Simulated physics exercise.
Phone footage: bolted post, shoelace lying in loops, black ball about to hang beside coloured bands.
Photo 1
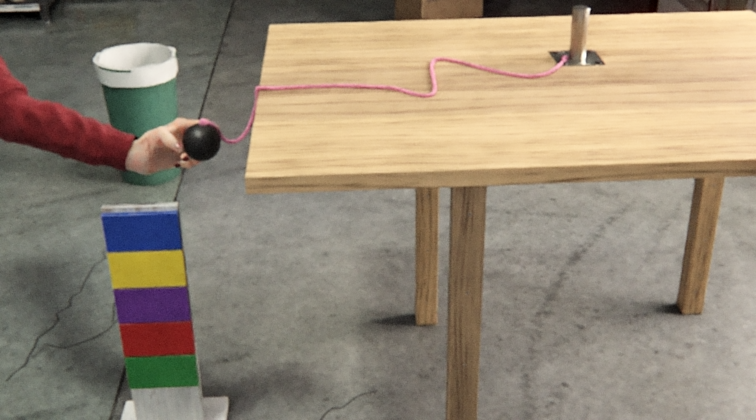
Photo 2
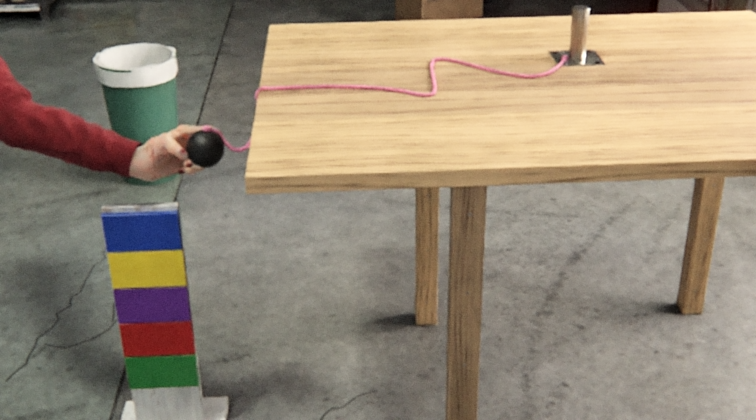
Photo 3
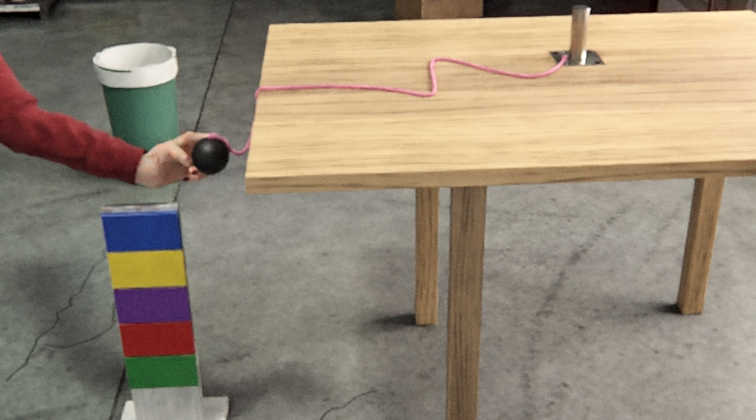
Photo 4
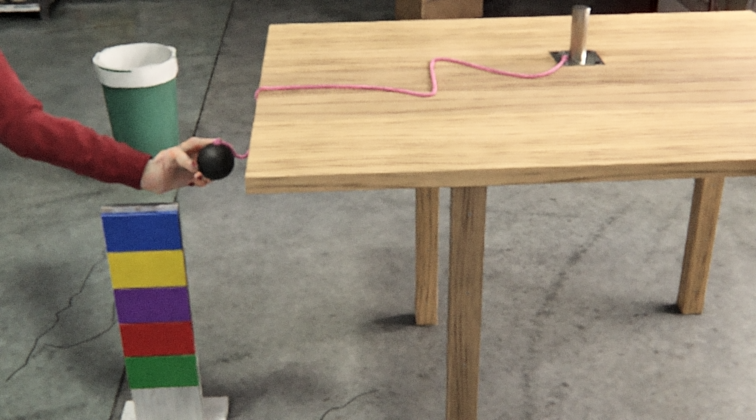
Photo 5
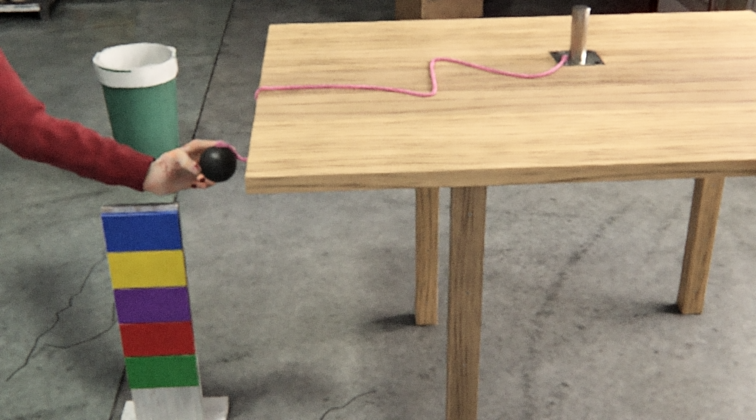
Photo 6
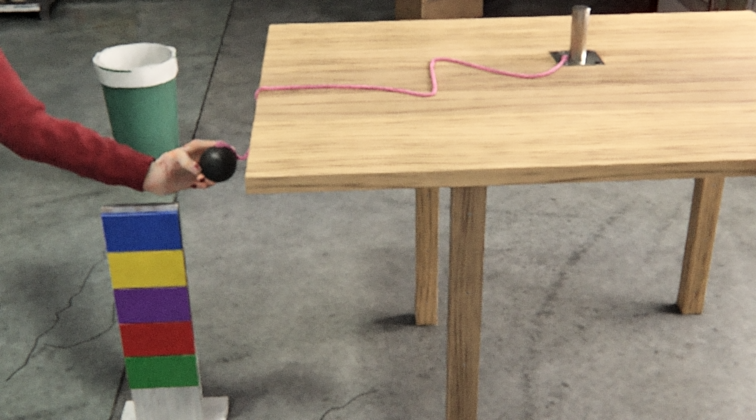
Beside a wooden table, a hand lowers a black ball slightly rightward, then holds it still.
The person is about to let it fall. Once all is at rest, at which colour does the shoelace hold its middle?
At red.
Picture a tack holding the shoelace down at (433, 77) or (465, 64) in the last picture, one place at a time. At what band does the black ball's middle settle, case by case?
Going through them one at a time, the answers are yellow; purple.
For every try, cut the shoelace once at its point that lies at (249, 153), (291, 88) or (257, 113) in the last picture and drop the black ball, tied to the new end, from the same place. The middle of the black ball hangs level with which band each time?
For the first: Purple; for the second: Blue; for the third: Yellow.
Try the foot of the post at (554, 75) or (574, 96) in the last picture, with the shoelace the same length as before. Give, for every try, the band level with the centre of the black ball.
Try one - green; try two - green.
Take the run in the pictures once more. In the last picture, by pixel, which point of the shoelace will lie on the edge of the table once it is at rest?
Around (395, 90).
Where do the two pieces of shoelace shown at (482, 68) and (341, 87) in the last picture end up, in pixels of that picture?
They end up around (448, 70) and around (262, 146).
A little later, ball near (270, 301); level with purple.
Next, ball near (272, 319); level with red.
When it is over, ball near (279, 320); level with red. Its middle rests at the red band.
